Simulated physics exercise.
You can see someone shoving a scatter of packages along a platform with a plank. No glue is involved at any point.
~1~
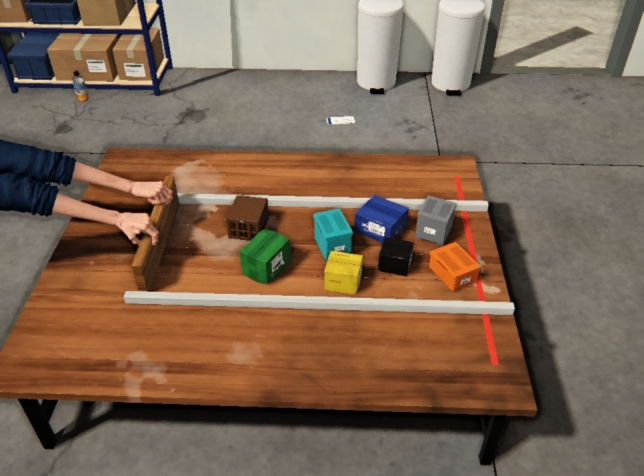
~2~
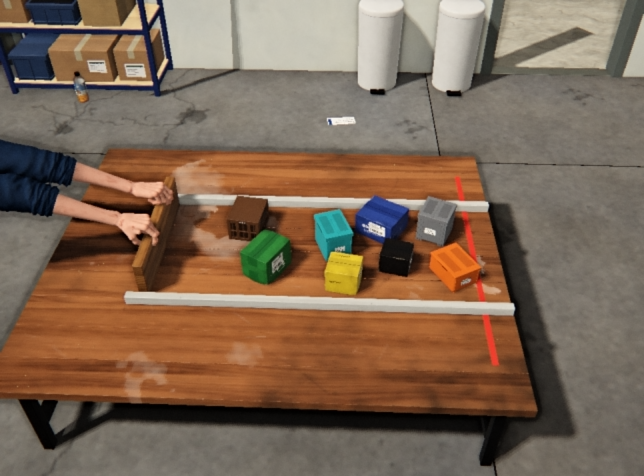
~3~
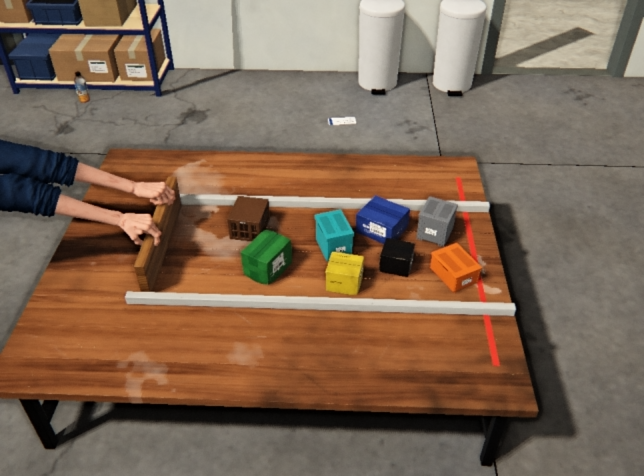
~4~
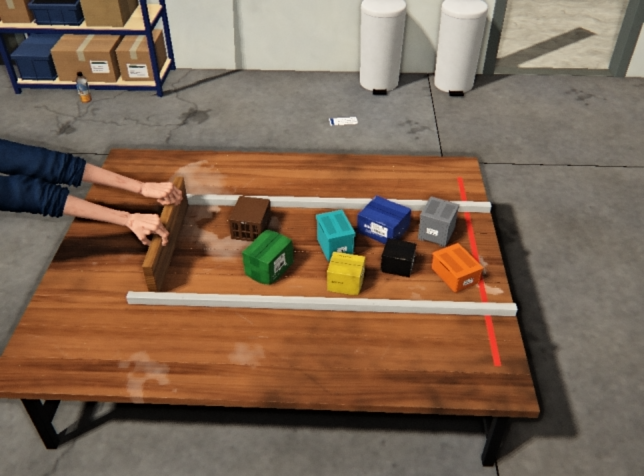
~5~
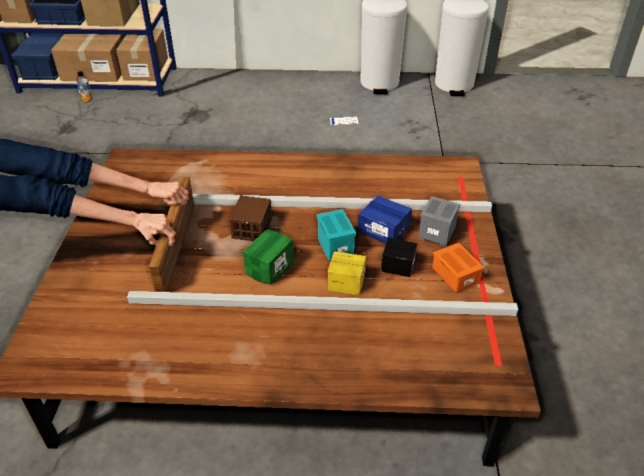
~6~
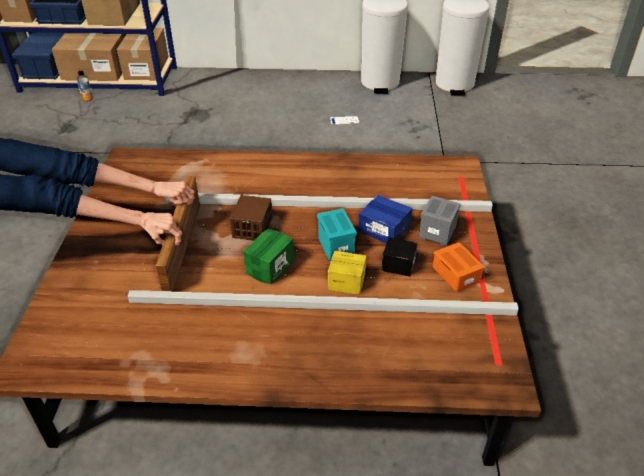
The video shows two hands holding a wooden plank upright on a table and sliding it slightly right between two pale rails, toward scattered coloured boxes and crates that stay essentially still beside a red tape line.
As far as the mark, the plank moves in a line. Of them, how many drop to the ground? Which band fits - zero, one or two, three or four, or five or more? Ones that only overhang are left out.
The band that fits is five or more.
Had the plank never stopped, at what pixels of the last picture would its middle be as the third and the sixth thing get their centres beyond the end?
(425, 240), later (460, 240).
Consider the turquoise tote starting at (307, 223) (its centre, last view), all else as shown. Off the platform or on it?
Put there, it simply leaves the top.
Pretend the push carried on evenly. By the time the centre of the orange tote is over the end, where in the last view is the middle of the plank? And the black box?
The middle sits near (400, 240) for the first and near (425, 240) for the other.
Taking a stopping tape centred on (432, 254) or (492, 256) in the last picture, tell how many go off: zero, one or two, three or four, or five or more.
In that order: 3 or 4; more than four.
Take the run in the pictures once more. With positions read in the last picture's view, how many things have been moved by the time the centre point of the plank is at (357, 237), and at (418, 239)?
Answer - first 8, then 8.
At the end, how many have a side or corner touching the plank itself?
Total: 2.
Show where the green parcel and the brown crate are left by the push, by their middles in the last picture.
Listed as asked: First (498, 256), and then (490, 224).
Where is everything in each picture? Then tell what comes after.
Orange tote (454, 267); grey tote (436, 221); black box (396, 257); plank (158, 232); tape (473, 255), in the first frame.
Grey tote (436, 222); turquoise tote (333, 236), in the second frame.
Black box (397, 257); plank (160, 233), in the third frame.
Orange tote (457, 268); brown crate (251, 219), in the fourth frame.
Grey tote (439, 222); blue parcel (385, 220), in the fifth frame.
Orange tote (458, 267); grey tote (439, 221); black box (400, 257); plank (180, 232); tape (477, 256), in the sixth frame.
Early on, none off yet; orange tote at rest near (458, 267); grey tote at rest near (439, 221); black box at rest near (400, 257).
A while later, none off yet; orange tote travelled about its own width near (485, 272); grey tote travelled about its own width near (465, 222); black box travelled well along near (452, 259).
Finally, the number that fall off is five or more; lost, turquoise tote, yellow parcel, blue parcel, black box, grey tote and orange tote.
